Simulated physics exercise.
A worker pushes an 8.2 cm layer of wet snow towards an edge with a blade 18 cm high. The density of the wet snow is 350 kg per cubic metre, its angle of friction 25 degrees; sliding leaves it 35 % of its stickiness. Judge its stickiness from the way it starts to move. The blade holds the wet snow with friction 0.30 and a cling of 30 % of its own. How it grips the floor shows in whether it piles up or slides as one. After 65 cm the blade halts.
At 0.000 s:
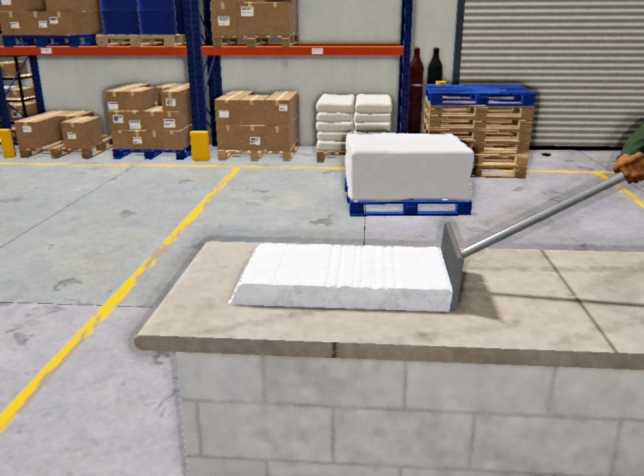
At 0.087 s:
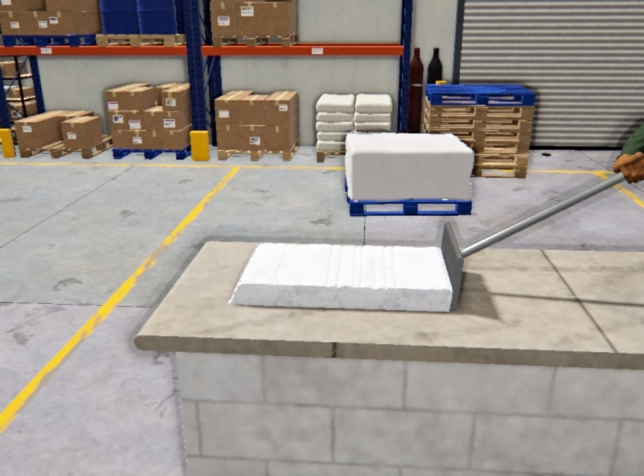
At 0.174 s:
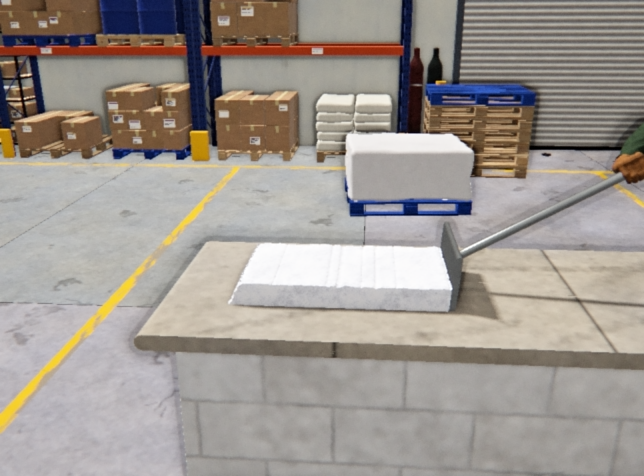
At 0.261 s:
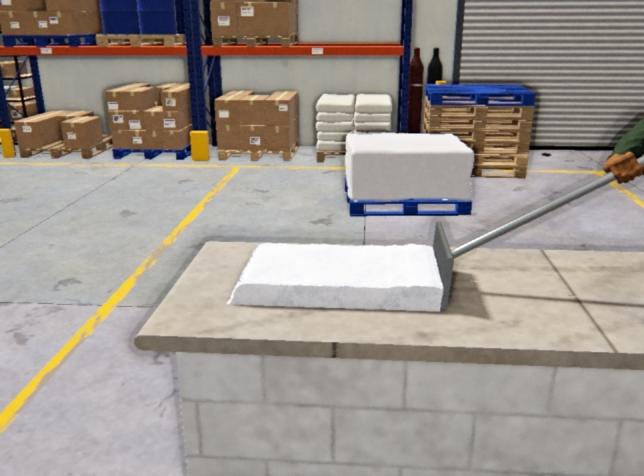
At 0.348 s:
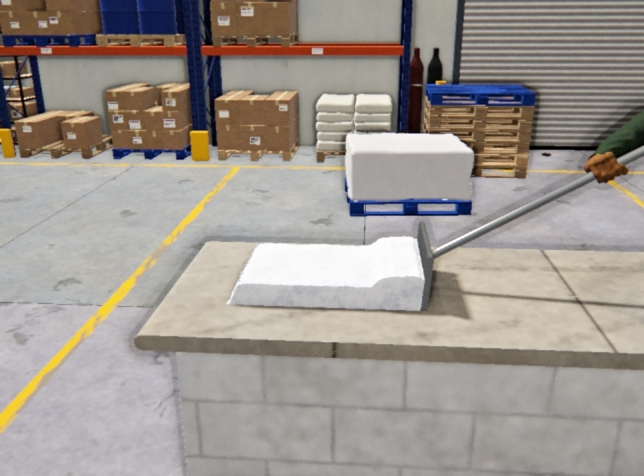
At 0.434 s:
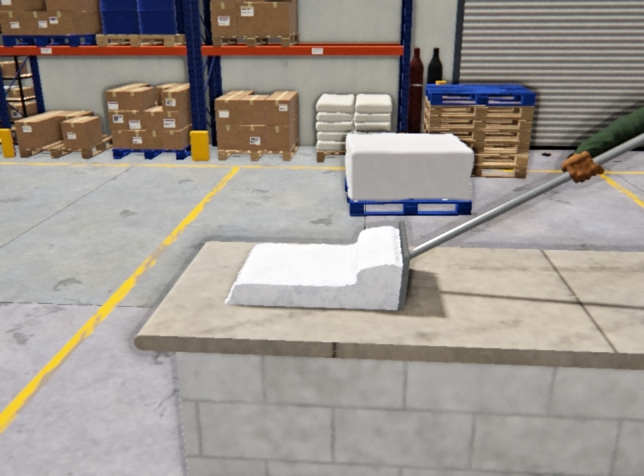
A long-handled blade starts sliding left, heaping the white snow up against its face.
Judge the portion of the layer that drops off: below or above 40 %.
The result is below 40 %.
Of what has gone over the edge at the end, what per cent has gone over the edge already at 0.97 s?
About 0 %.
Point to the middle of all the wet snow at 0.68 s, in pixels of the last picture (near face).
Around (270, 289).
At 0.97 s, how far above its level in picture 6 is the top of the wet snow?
Roughly 2.5 cm.
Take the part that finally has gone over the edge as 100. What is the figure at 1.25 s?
About 100 %.
By 0.68 s, 0 % has gone over the edge.
By 0.97 s, 0 % has gone over the edge.
By 1.25 s, 29 % has gone over the edge.
By 1.54 s, 29 % has gone over the edge.
By 1.64 s, at the end, 29 % has gone over the edge.
